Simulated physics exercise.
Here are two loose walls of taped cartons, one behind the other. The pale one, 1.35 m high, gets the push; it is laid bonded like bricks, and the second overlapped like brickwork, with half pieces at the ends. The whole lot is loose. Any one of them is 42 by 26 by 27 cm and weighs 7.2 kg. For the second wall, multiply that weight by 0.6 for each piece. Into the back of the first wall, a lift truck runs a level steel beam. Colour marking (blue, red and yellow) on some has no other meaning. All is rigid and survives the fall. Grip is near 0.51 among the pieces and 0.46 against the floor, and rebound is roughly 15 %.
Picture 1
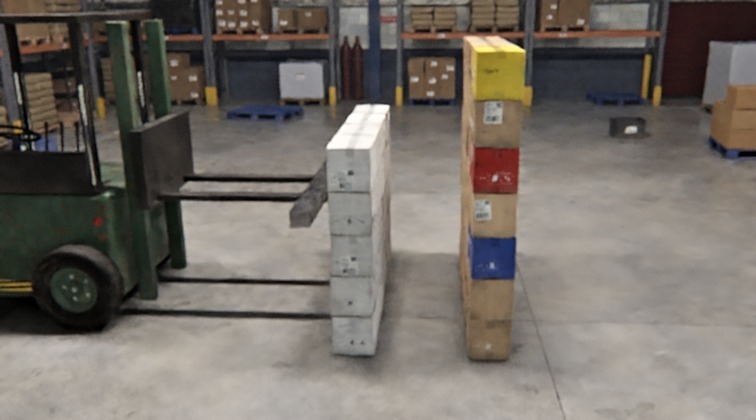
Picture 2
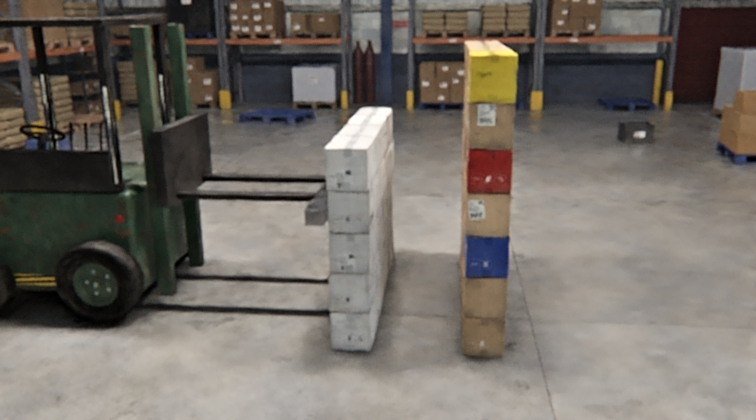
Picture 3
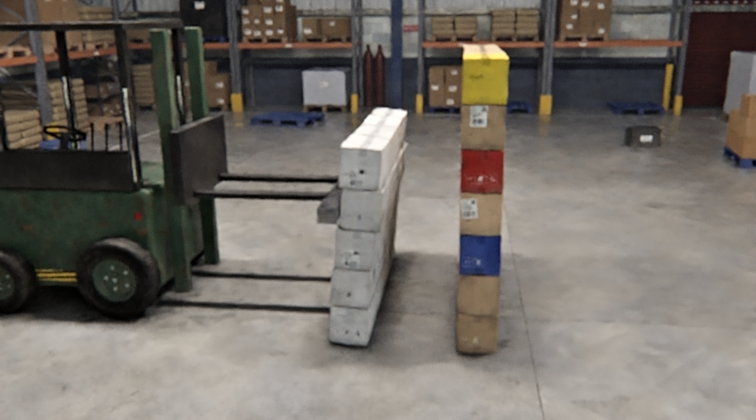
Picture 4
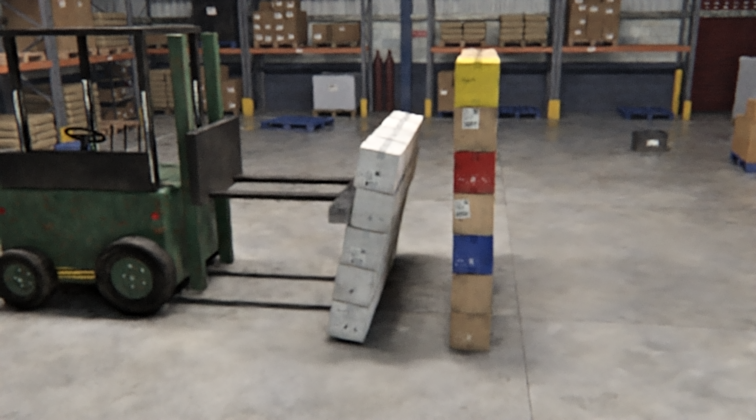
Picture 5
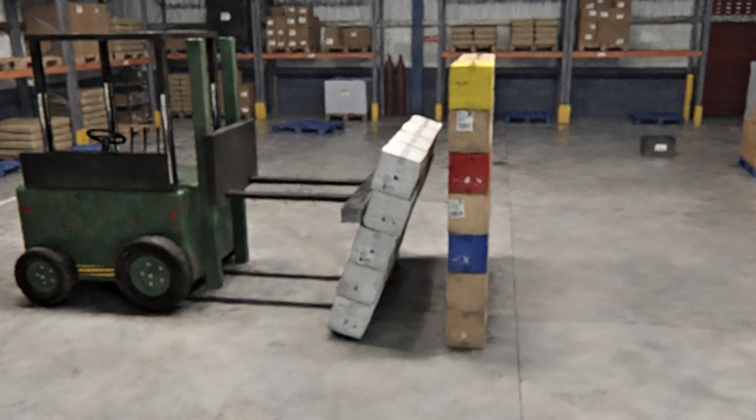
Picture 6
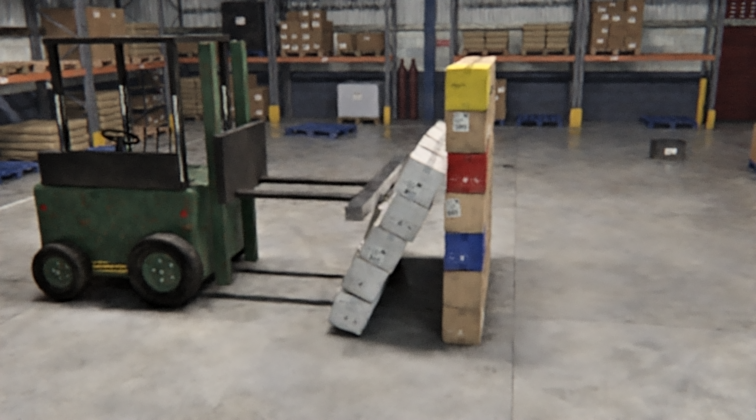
Forklift moving right and pushing a bar into a wall of pale cartons, tilting it towards a taller brown carton stack.
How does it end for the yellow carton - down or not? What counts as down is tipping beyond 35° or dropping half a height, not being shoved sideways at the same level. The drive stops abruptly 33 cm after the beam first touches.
It ends down.
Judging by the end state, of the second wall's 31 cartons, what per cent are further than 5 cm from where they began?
90 %.
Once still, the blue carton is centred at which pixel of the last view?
I'd point at about (575, 323).
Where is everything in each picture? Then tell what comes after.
In the first picture (places mark the middle of the side facing us; the camera moves round a little), beam (301, 220) 9 cm from the wall; yellow carton (500, 76); red carton (497, 171); blue carton (494, 259); the rest undisturbed.
The second picture shows beam (316, 218) 8 mm in; yellow carton (493, 79).
The third picture shows beam (328, 216) 10 cm in; yellow carton (485, 81); the rest undisturbed.
The fourth picture shows beam (339, 216) 20 cm in; yellow carton (477, 85); the rest undisturbed.
The fifth picture shows beam (351, 216) 30 cm in; yellow carton (470, 88); the rest undisturbed.
The sixth picture shows beam (355, 214) 33 cm in, stopped; yellow carton (466, 90); red carton (467, 174); blue carton (464, 252); the rest undisturbed.
Then, 0.82 s after the last picture, 13 of the pale wall down; none of the 31 cartons of the second wall down, 30 disturbed; yellow carton leaning 16°; blue carton leaning 16°.
Then, 1.34 s after the last picture, 13 of the pale wall down; 27 of the 31 cartons of the second wall down; yellow carton leaning 60°, 75 cm lower; blue carton leaning 63°, 22 cm lower.
At rest, 13 of the pale wall down; 27 of the 31 cartons of the second wall down; yellow carton on its side; red carton on its side; blue carton on its side. As the last picture would show them, middles, red carton near (699, 334).
